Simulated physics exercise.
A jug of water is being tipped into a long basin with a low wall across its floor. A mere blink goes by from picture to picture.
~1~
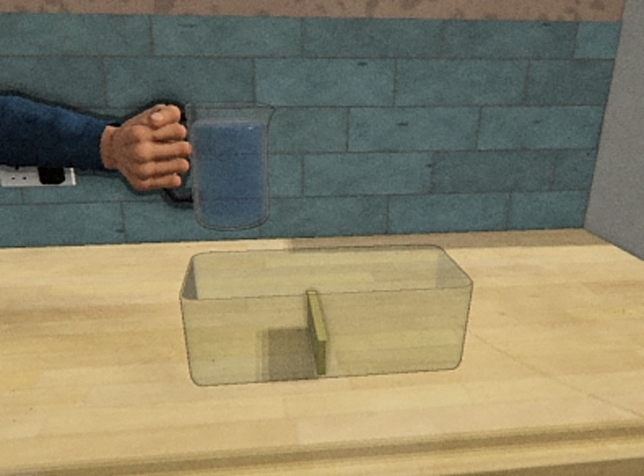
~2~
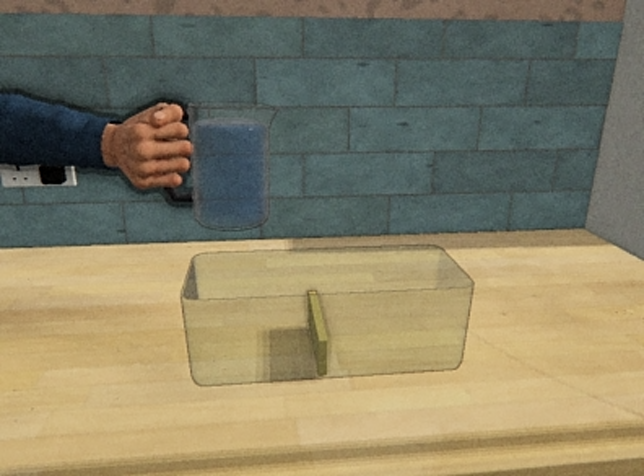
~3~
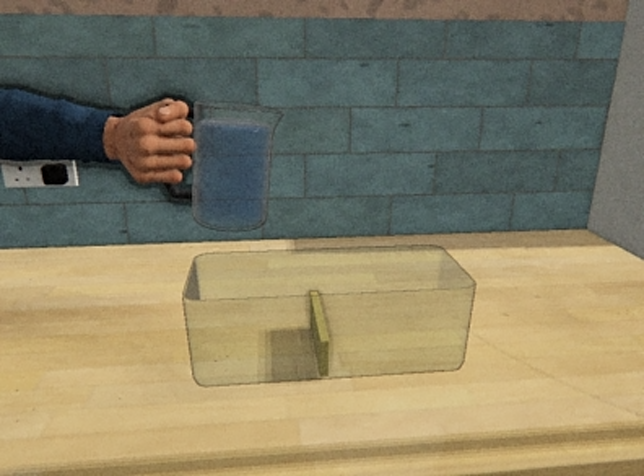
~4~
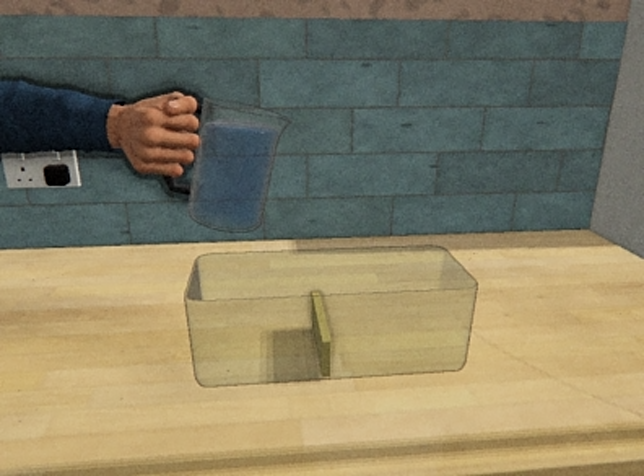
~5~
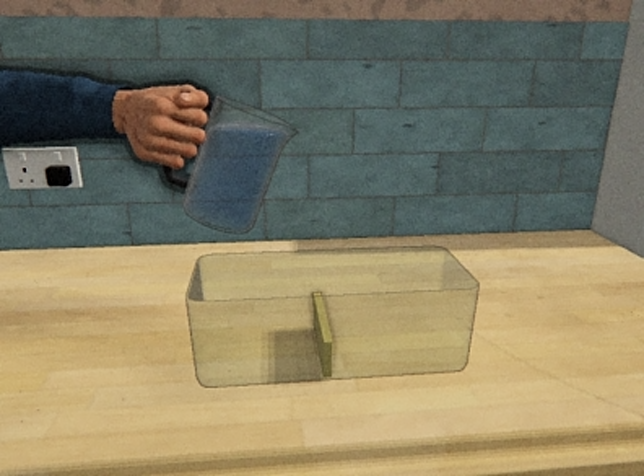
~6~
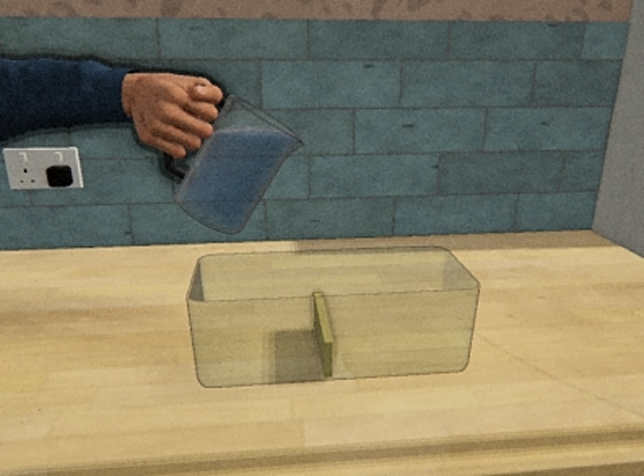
A hand holding a clear jug of blue water upright, then tilting it steadily rightward above a transparent basin with a low divider.
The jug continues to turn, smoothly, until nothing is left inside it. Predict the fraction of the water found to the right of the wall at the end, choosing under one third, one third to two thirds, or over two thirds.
Most likely the amount right of the wall will exceed two thirds.
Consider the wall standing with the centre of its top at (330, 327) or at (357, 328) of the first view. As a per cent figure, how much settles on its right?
Around 85 percent in try one and around 30 percent in try two.
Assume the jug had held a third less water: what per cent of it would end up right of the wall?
Some 95 parts in a hundred.
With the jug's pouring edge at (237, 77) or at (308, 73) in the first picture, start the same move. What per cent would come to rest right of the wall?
One after the other: 65 %, 95 %.
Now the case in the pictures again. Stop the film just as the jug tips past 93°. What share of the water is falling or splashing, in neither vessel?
Something like 20 per cent of it.
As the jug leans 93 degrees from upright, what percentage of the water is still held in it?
70 per cent, roughly.
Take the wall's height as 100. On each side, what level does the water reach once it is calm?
About 0 left, about 50 right.
A moment on, the tilt is 93° and 71 per cent is still to pour, 0 is left of the wall and 10 right of it.
Next, the tilt is 109° and 23 per cent is still to pour, 1 is left of the wall and 56 right of it.
Then the tilt is 109° and 3 per cent is still to pour, 2 is left of the wall and 90 right of it.
Later the tilt is 109° and 0 per cent is still to pour, 2 is left of the wall and 97 right of it.
In the end 2 per cent lies left of the wall, 97 right of it and 1 outside.
